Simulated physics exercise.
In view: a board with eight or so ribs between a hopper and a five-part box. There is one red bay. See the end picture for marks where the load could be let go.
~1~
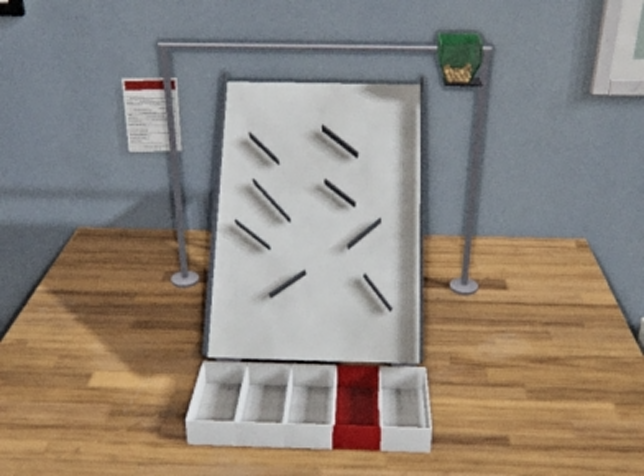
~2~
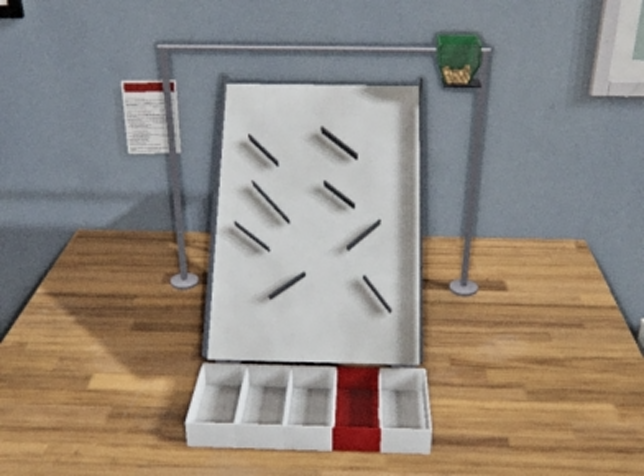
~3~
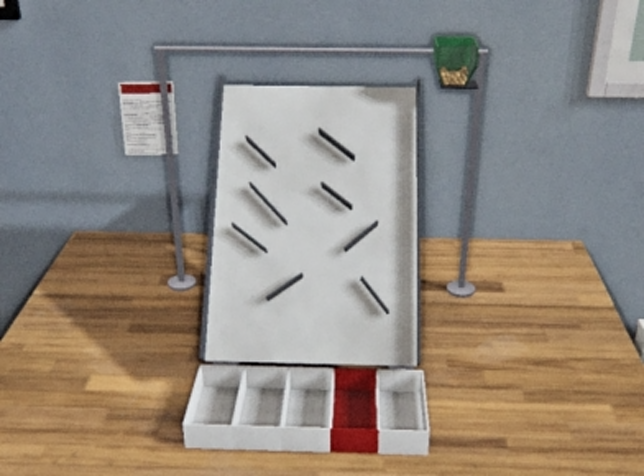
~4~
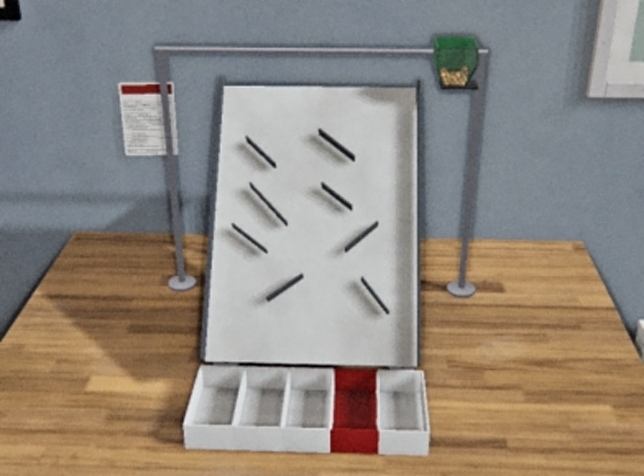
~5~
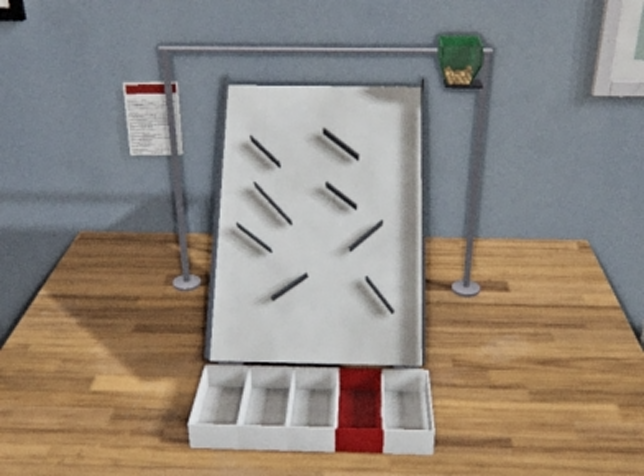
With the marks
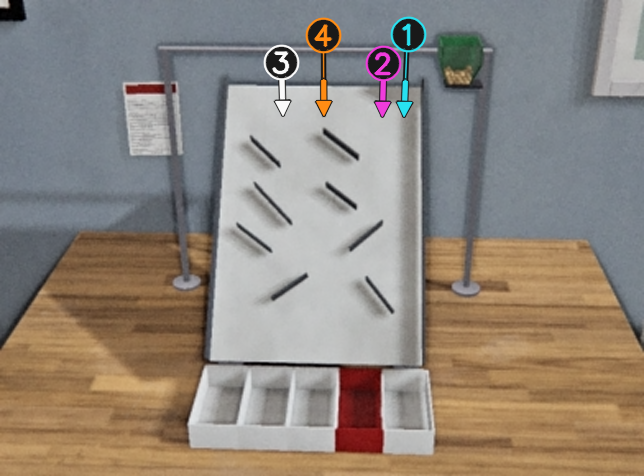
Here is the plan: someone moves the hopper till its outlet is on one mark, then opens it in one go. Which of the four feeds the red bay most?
It is 3.
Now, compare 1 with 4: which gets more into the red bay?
It is 4.
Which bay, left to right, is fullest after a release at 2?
It is the fifth one.
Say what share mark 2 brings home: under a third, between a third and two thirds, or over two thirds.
Mark 2 gives under a third.
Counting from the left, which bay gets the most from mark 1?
The fifth from the left.
On the marked copy, mark 1 meets the board at (404, 111); mark 2 meets the board at (382, 111); mark 3 meets the board at (282, 110); mark 4 meets the board at (323, 110).
With 1, a stray few in the red bay, most in other bays, a small part outside the box.
With 2, none in the red bay, nearly all in other bays, a stray few outside the box.
With 3, about a third in the red bay, about half in other bays, a small part outside the box.
With 4, a small part in the red bay, most in other bays, a stray few outside the box.
